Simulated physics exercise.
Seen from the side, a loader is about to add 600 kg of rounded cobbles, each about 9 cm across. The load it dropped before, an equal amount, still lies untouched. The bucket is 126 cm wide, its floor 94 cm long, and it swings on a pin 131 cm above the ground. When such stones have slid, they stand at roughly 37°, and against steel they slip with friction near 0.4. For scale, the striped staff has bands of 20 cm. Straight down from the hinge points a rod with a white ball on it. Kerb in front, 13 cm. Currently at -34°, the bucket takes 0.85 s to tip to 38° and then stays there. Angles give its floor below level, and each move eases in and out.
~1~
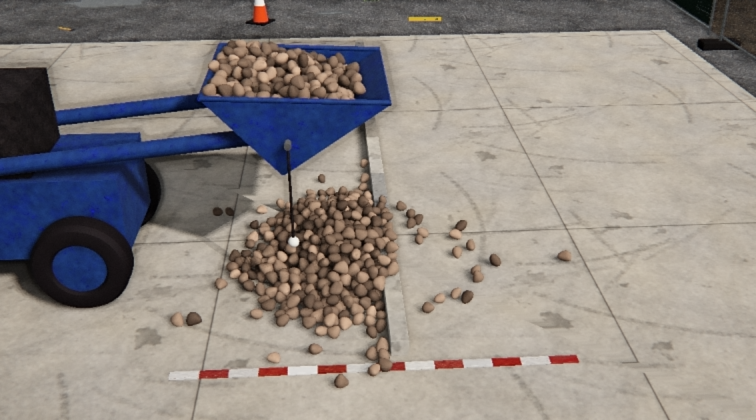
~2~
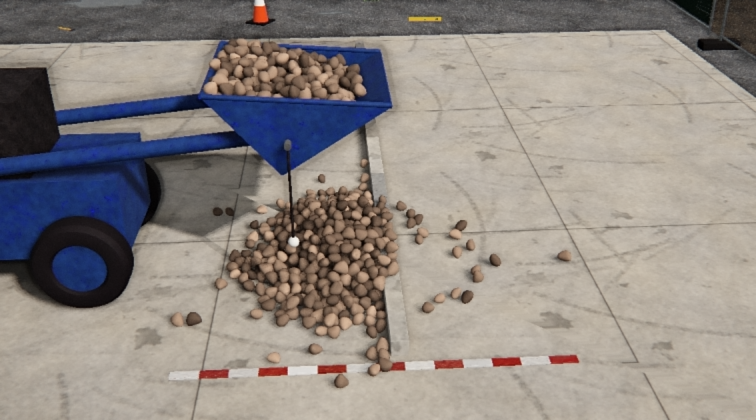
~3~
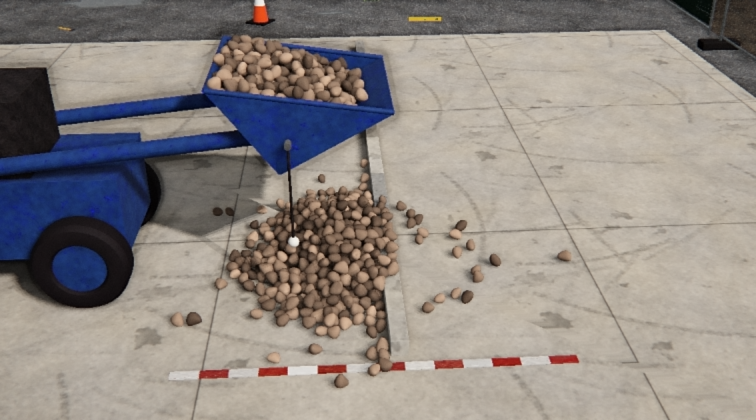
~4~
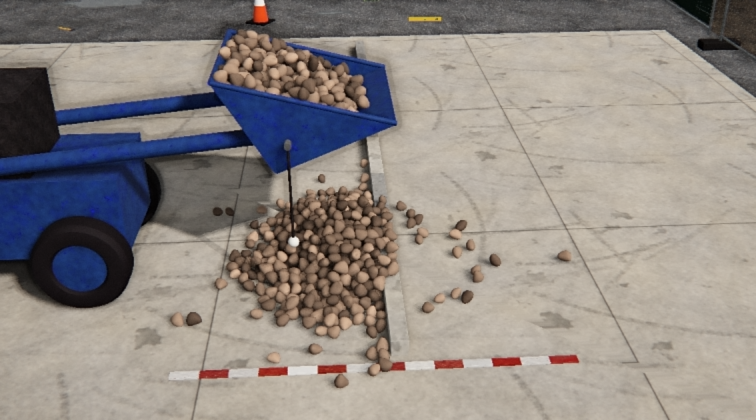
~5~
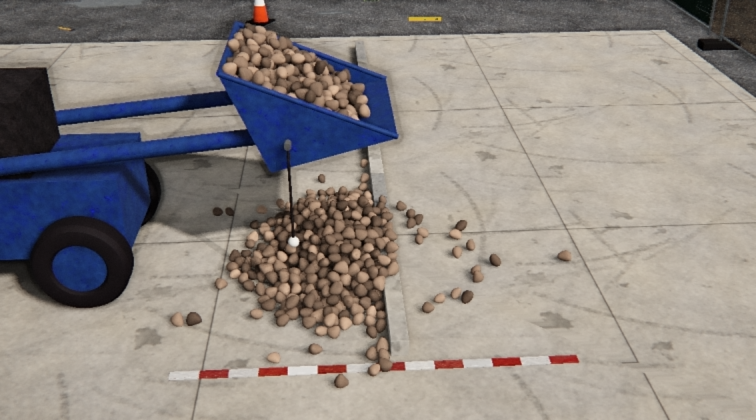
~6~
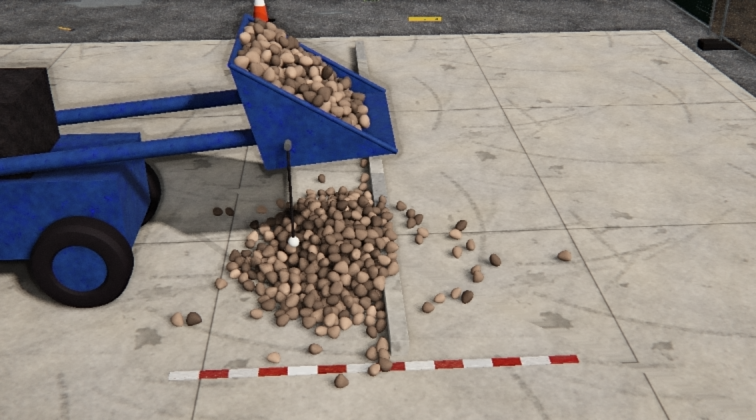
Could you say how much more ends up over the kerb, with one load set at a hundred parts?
I'd put it at 95 parts in every hundred.
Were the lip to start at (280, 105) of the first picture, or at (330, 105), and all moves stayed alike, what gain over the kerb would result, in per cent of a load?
Roughly 15 per cent, then 55 per cent.
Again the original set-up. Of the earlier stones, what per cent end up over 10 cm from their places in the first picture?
Some 5 percent, give or take.
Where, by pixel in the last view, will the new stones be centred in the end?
In the last view, somewhere near (450, 243).
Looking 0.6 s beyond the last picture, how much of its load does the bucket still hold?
Close to 70 in a hundred is still held.
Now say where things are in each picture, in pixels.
In the first frame, the bucket is at -34°, its lip at (391, 103); the top of the load is at (257, 53). The earlier load is highest near (340, 220), 31 cm above ground level, 97 % on this side of the kerb, 3 % over the kerb.
In the second frame, the bucket is at -33°, its lip at (392, 106); the top of the load is at (253, 52).
In the third frame, the bucket is at -28°, its lip at (394, 113); the top of the load is at (242, 47).
In the fourth frame, the bucket is at -22°, its lip at (397, 123); the top of the load is at (244, 42).
The fifth frame shows lip at (398, 137), floor tilted -15°, highest stones at (247, 35).
In the sixth frame, the bucket is at -6°, its lip at (397, 152); the top of the load is at (257, 30).
Then, 0.3 s after the last picture the floor is at 27°; in per cent of one load, 100 in the bucket, 97 on this side of the kerb, 3 over the kerb; the foremost stones are at (482, 252).
Then, 0.6 s after the last picture the floor is at 38°; in per cent of one load, 70 in the bucket, 120 on this side of the kerb, 10 over the kerb; the foremost stones are at (482, 252).
Then, 0.9 s after the last picture the floor is at 38°; in per cent of one load, 19 in the bucket, 116 on this side of the kerb, 65 over the kerb; the foremost stones are at (506, 241).
Then, 3.7 s after the last picture the floor is at 38°; in per cent of one load, 0 in the bucket, 102 on this side of the kerb, 98 over the kerb; the foremost stones are at (668, 239). Net gain over the kerb, 95.
